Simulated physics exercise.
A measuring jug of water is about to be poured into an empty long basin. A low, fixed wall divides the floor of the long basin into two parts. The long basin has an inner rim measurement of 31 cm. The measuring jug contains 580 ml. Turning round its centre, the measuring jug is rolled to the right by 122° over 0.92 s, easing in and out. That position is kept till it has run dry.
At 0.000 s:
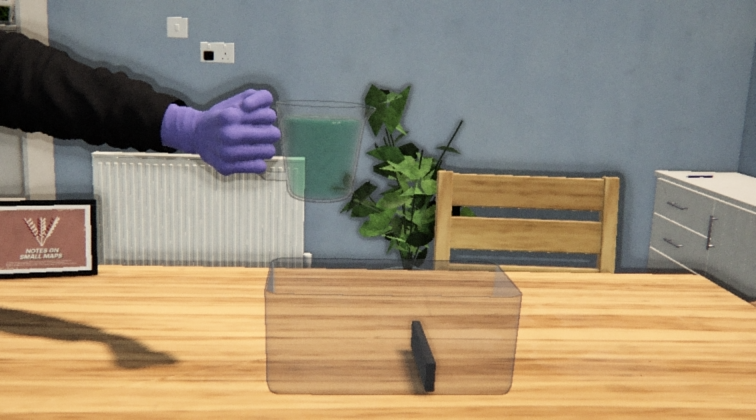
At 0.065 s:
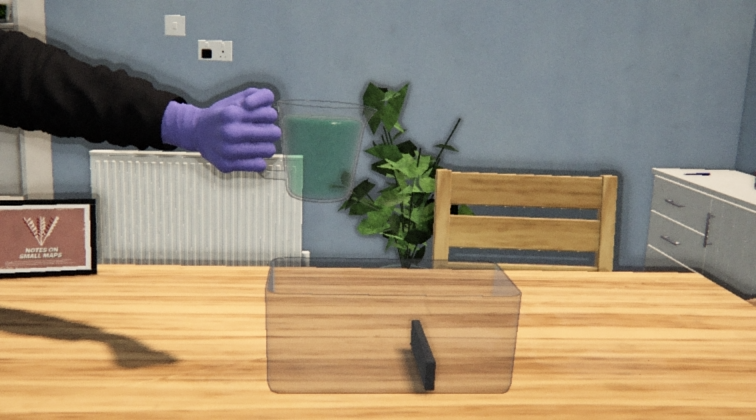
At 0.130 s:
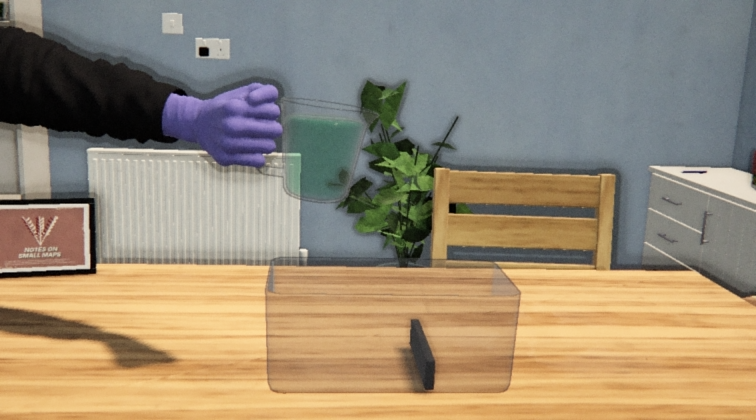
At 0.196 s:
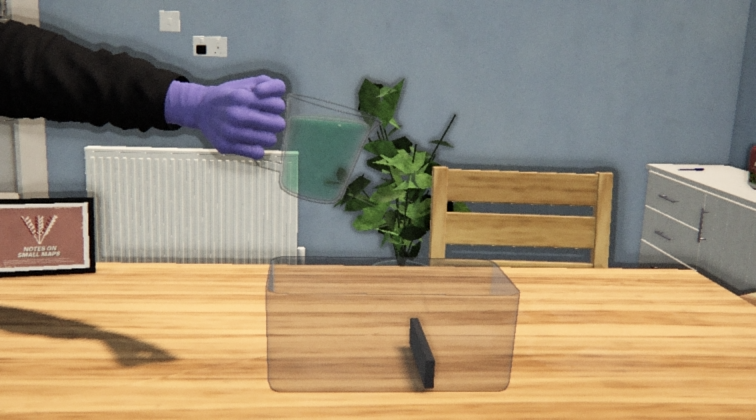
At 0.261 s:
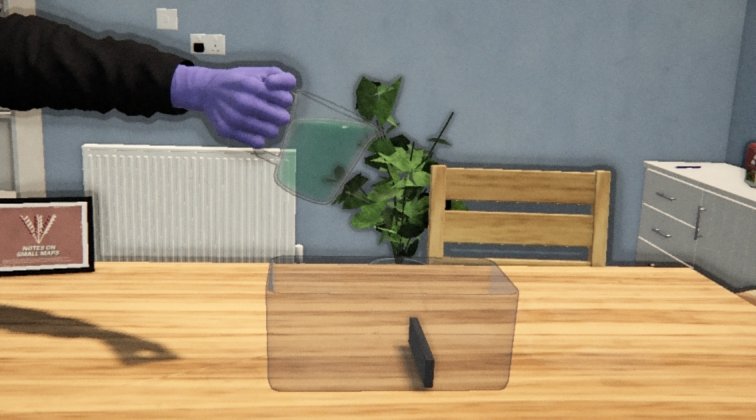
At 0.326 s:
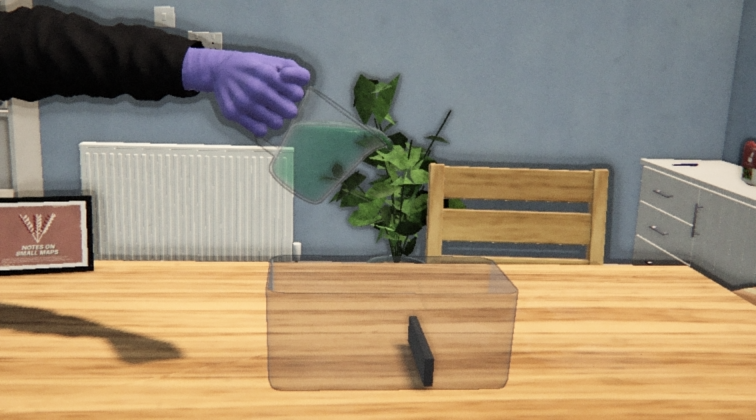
In a blue-walled room, a wooden table is seen from its front, slightly above the tabletop. A purple-gloved hand in a black sleeve holds a clear jug of green liquid above an empty transparent basin with a dark upright piece, before a white radiator, leafy plant and wooden chair. The hand tilts the jug rightward, slowly then faster, its liquid nearing the lip, as the camera drifts slightly right.
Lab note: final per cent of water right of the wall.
Approx. 42 %.
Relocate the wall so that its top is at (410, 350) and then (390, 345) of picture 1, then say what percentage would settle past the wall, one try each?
The first gives near 65 per cent and the second near 85 per cent.
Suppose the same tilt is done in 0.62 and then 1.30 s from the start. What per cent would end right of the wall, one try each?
Some 25 and 55 per cent, in that order.
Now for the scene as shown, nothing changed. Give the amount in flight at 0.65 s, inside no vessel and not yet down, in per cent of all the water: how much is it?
Near 30 per cent at that time.
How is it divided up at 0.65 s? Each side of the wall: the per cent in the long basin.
About 4 % left, 24 % right.
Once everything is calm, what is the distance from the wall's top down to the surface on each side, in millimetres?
Measured: Left around 28 mm, right around 22 mm.
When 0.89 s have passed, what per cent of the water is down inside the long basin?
Near 92 in a hundred.
By 0.65 s the tilt is 99° and 42 per cent is still to pour, 4 is left of the wall and 24 right of it.
By 0.89 s the tilt is 122° and 2 per cent is still to pour, 50 is left of the wall and 42 right of it.
By 1.15 s the tilt is 122° and 0 per cent is still to pour, 56 is left of the wall and 42 right of it.
By 1.42 s the tilt is 122° and 0 per cent is still to pour, 56 is left of the wall and 42 right of it.
At rest 56 per cent lies left of the wall, 42 right of it and 2 outside.
